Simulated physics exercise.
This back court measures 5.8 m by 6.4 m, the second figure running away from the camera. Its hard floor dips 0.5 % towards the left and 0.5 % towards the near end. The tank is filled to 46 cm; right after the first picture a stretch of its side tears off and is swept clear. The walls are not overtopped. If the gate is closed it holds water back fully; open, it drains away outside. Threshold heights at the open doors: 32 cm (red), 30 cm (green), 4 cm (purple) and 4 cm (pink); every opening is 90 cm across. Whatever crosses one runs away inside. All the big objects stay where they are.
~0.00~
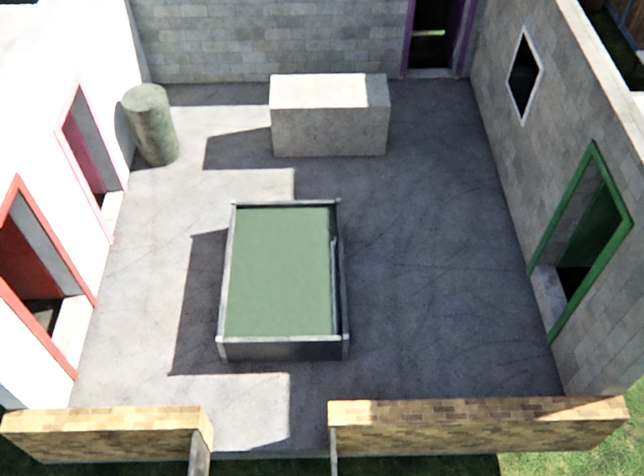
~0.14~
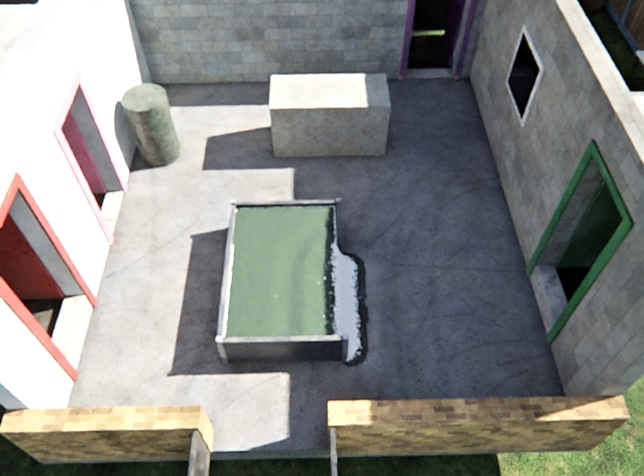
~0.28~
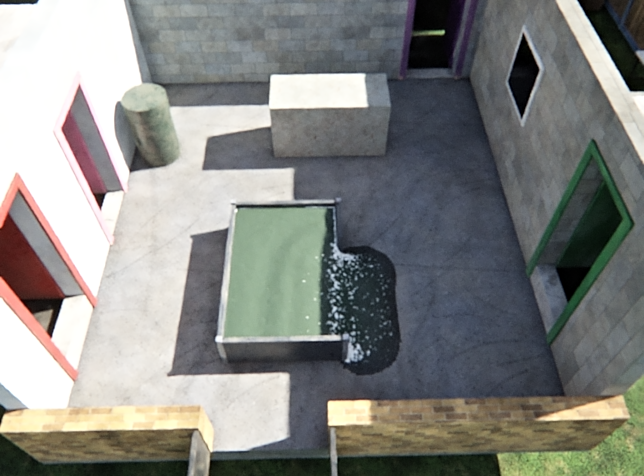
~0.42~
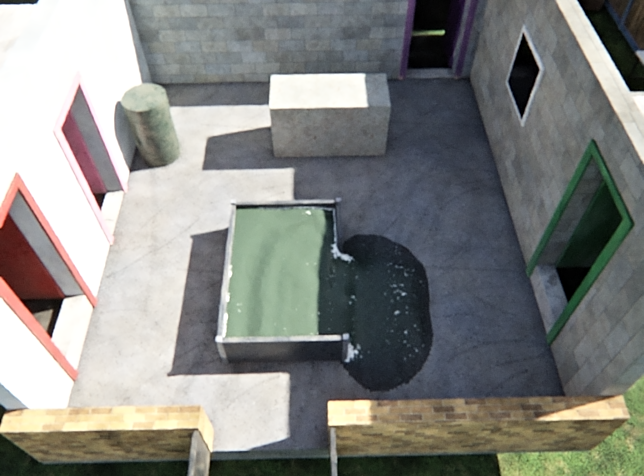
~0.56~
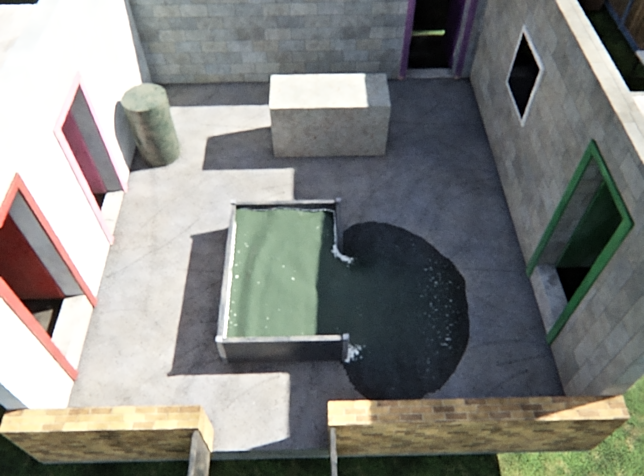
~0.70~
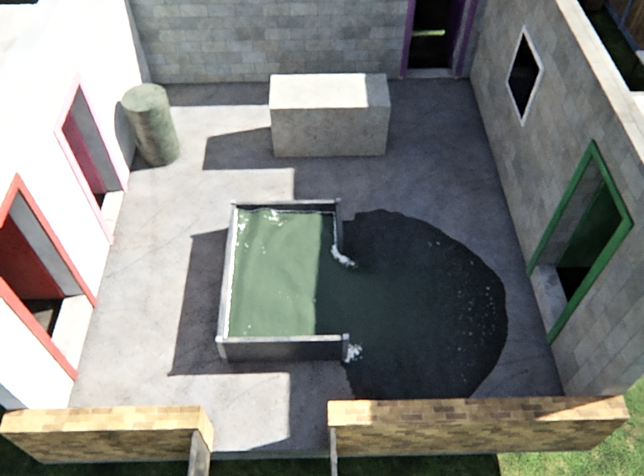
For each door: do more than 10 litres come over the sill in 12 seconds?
Door by door: At the red door it stays under the limit; at the green door it stays under the limit; at the purple door it goes over the limit; at the pink door it stays under the limit.
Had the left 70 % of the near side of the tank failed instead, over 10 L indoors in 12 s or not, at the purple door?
Against that limit: Purple below.
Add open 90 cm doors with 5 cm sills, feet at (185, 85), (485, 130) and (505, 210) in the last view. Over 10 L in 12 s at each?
In that order: Under, not over, past it.
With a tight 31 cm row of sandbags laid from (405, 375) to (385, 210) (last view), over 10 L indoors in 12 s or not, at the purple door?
Against that limit: Purple below.
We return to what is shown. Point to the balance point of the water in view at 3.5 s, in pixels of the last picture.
At about (416, 291).
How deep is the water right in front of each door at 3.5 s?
Depths in cm: Red 0, green 14, purple 1, pink 0.
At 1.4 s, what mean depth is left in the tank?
Some 25 cm.
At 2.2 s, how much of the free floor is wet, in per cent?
About 25 per cent.
After 1.4 s water covers 20 % of the floor and is deepest (27 cm) near (538, 323); red door not reached, green door 25 cm at the sill, 0 L in, purple door not reached, pink door not reached.
After 2.2 s water covers 25 % of the floor and is deepest (32 cm) near (566, 420); red door not reached, green door 21 cm at the sill, 0 L in, purple door not reached, pink door not reached.
After 3.5 s water covers 35 % of the floor and is deepest (18 cm) near (428, 338); red door not reached, green door 14 cm at the sill, 0 L in, purple door not reached, pink door not reached.
After 7.0 s water covers 70 % of the floor and is deepest (10 cm) near (468, 86); red door 5 cm at the sill, 0 L in, green door 5 cm at the sill, 0 L in, purple door 9 cm at the sill, 41 L in, pink door not reached.
After 12.0 s water covers 95 % of the floor and is deepest (6 cm) near (148, 106); red door 3 cm at the sill, 0 L in, green door 3 cm at the sill, 0 L in, purple door 3 cm at the sill, 65 L in, pink door 5 cm at the sill, 2 L in.
